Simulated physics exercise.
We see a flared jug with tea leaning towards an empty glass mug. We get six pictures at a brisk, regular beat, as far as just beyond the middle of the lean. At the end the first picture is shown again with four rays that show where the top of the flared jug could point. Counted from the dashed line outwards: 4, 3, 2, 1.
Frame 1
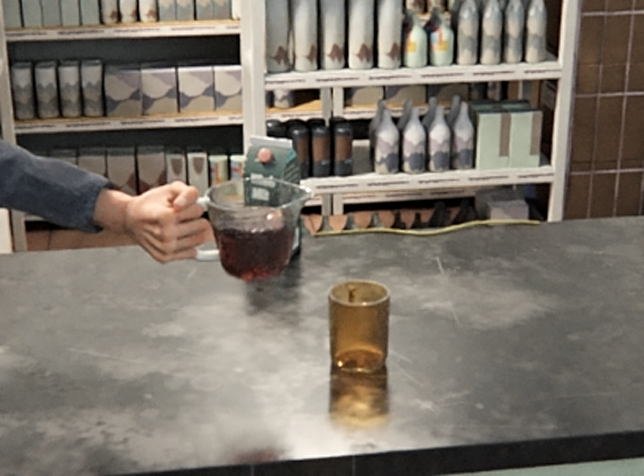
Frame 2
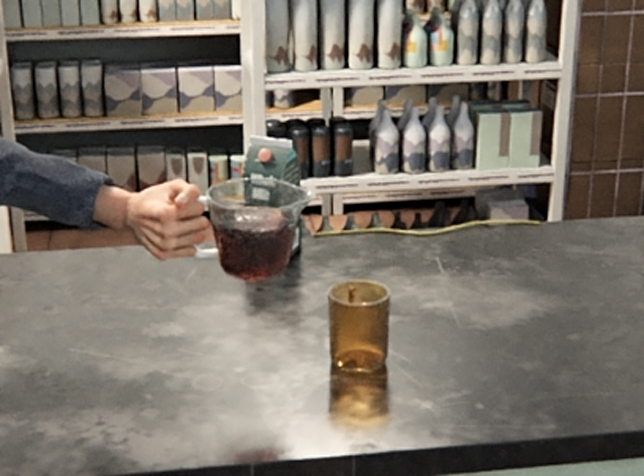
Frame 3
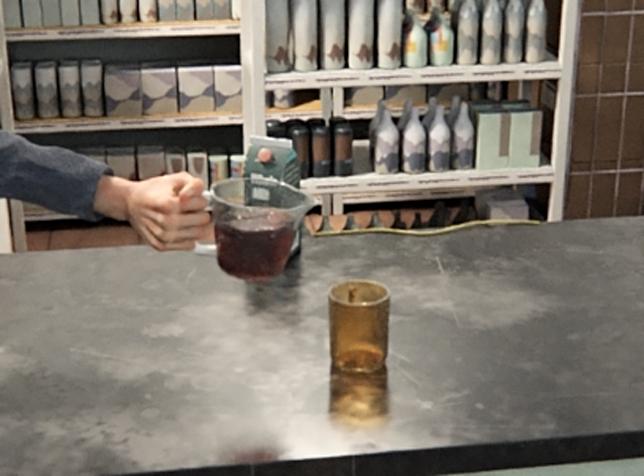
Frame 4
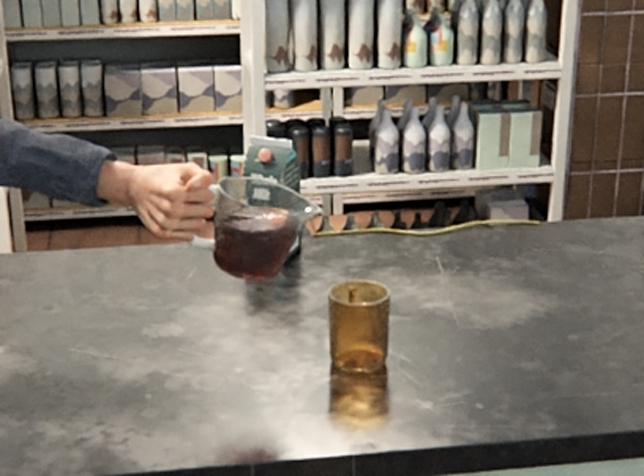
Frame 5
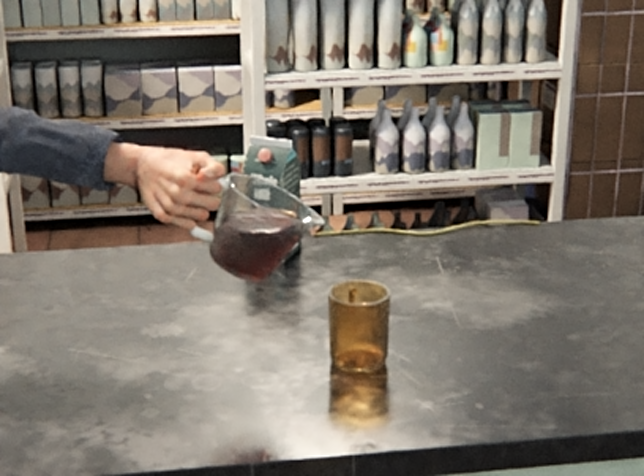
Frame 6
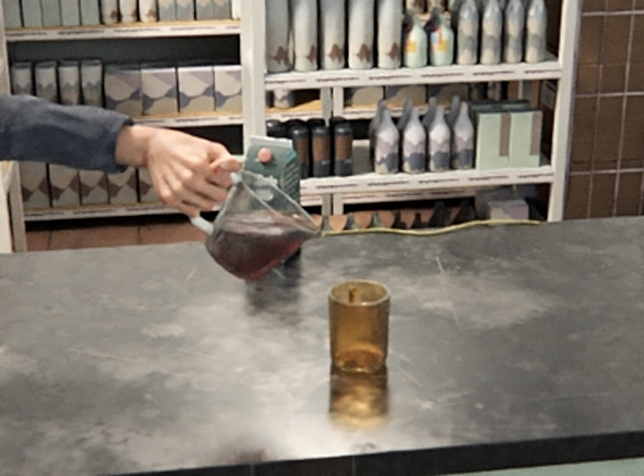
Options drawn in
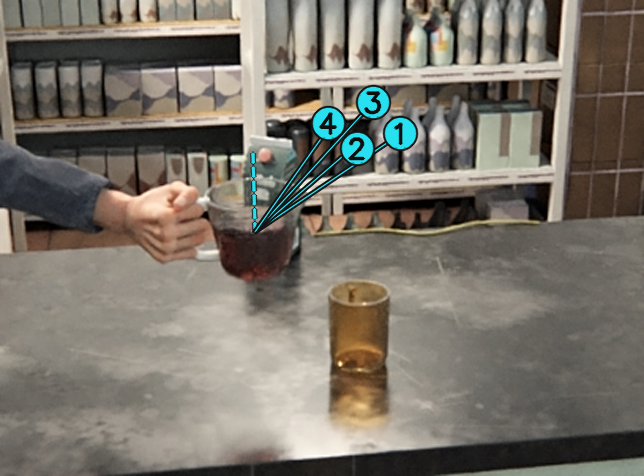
At a dark counter in front of shelves of bottles and boxes, a hand held a clear jug of dark tea upright, then gradually tilted it to the right near an empty amber glass.
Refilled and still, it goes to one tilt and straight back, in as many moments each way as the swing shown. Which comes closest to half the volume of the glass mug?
Line 1 does it best.
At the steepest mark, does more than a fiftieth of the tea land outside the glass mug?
No.
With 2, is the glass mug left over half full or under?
Under half.
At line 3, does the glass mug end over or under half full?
Under.
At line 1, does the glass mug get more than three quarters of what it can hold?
No, less.
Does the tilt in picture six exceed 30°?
Yes, it does.
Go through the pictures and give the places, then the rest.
In the first frame, upright, lip at (313, 193); rim of the glass mug round (359, 291); nothing has left yet.
In the second frame, upright, lip at (314, 195); nothing has left yet.
In the third frame, tipped about 8°, lip at (317, 201); nothing has left yet.
In the fourth frame, tipped about 16°, lip at (321, 210); nothing has left yet.
In the fifth frame, tipped about 27°, lip at (323, 222); nothing has left yet.
In the sixth frame, tipped about 38°, lip at (323, 234); nothing has left yet.
On the marked copy, 1 at (386, 143); 2 at (341, 157); 3 at (361, 114); 4 at (320, 139).
With 1, the glass mug ends with about 50 % of what it can hold.
With 2, the glass mug ends with about 32 % of what it can hold.
With 3, the glass mug ends with about 19 % of what it can hold.
With 4, the glass mug ends with about 8 % of what it can hold.
